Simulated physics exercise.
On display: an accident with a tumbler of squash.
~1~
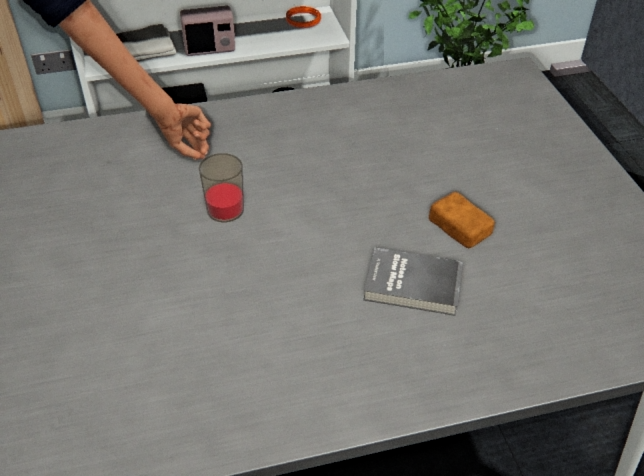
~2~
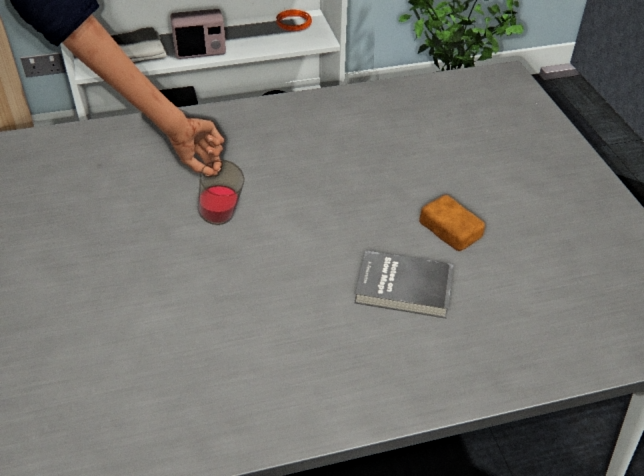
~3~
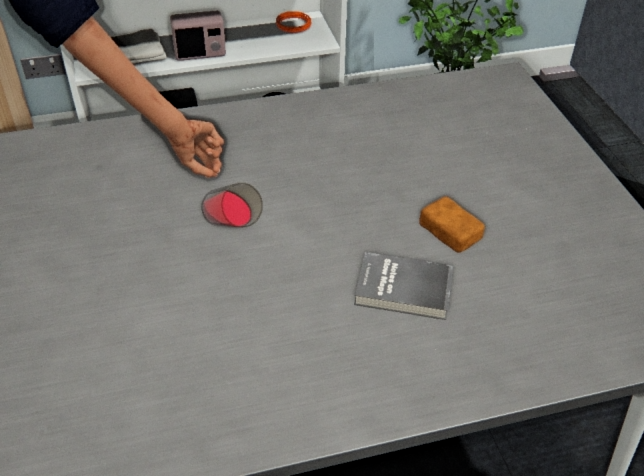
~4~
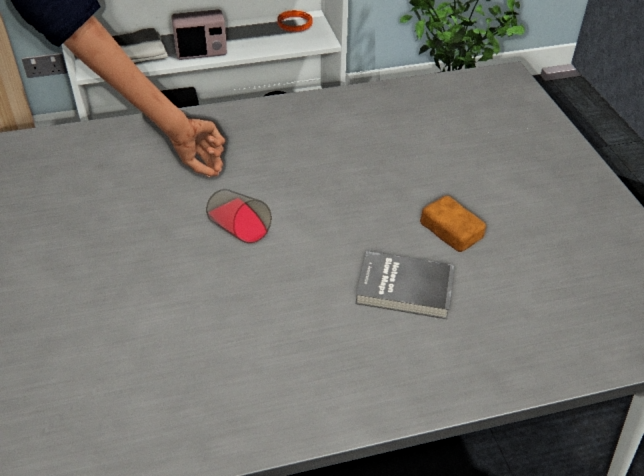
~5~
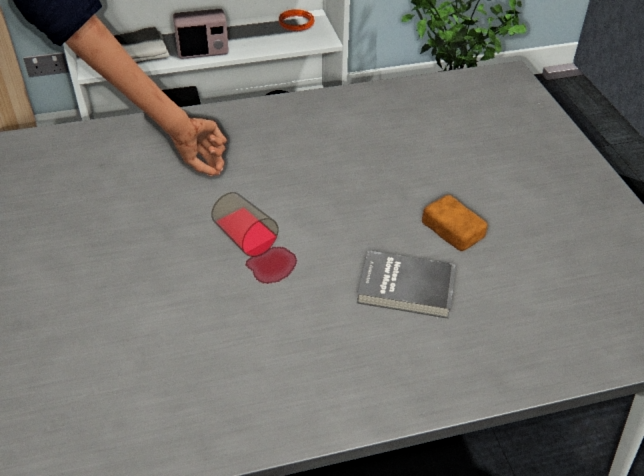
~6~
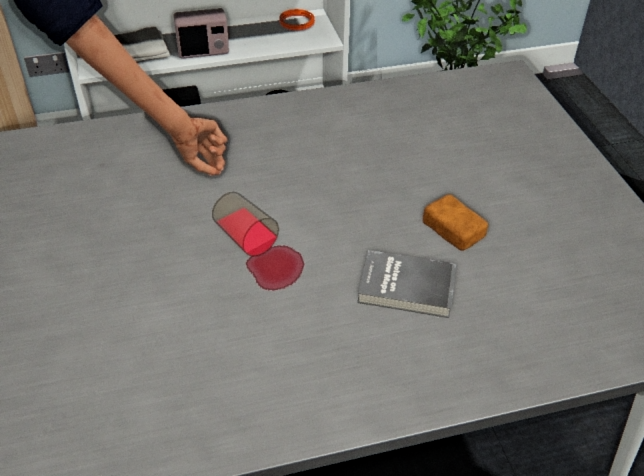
A tumbler of red squash stands upright on a grey table, left of centre, seen from above at an angle. A bare forearm with a dark sleeve reaches in from the upper left, with a dark grey book and an orange-brown bread roll to the right and white shelving and a green plant behind. The view shifts slightly as the hand pushes the tumbler, which topples rightward onto its side, and a red puddle spreads from its rim.
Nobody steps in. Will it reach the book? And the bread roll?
At the end, the book will most likely meet the spill. The bread roll will most likely avoid the spill.
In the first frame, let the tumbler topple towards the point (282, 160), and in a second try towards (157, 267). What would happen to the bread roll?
The first time it avoids the spill, and the next time it avoids the spill.
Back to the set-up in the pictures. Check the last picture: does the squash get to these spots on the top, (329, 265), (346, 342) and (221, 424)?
Starting from the first: Caught by it, then caught by it, finally never touched.
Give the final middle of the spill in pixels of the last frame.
Resting centre: About (345, 336).
Soon after, the puddle covers about as much as a plate; the book is wet; the bread roll is dry.
Later, the puddle covers about as much as a tray; the book is wet; the bread roll is dry.
In the end, the puddle covers about as much as a tray; the book is wet; the bread roll is dry.
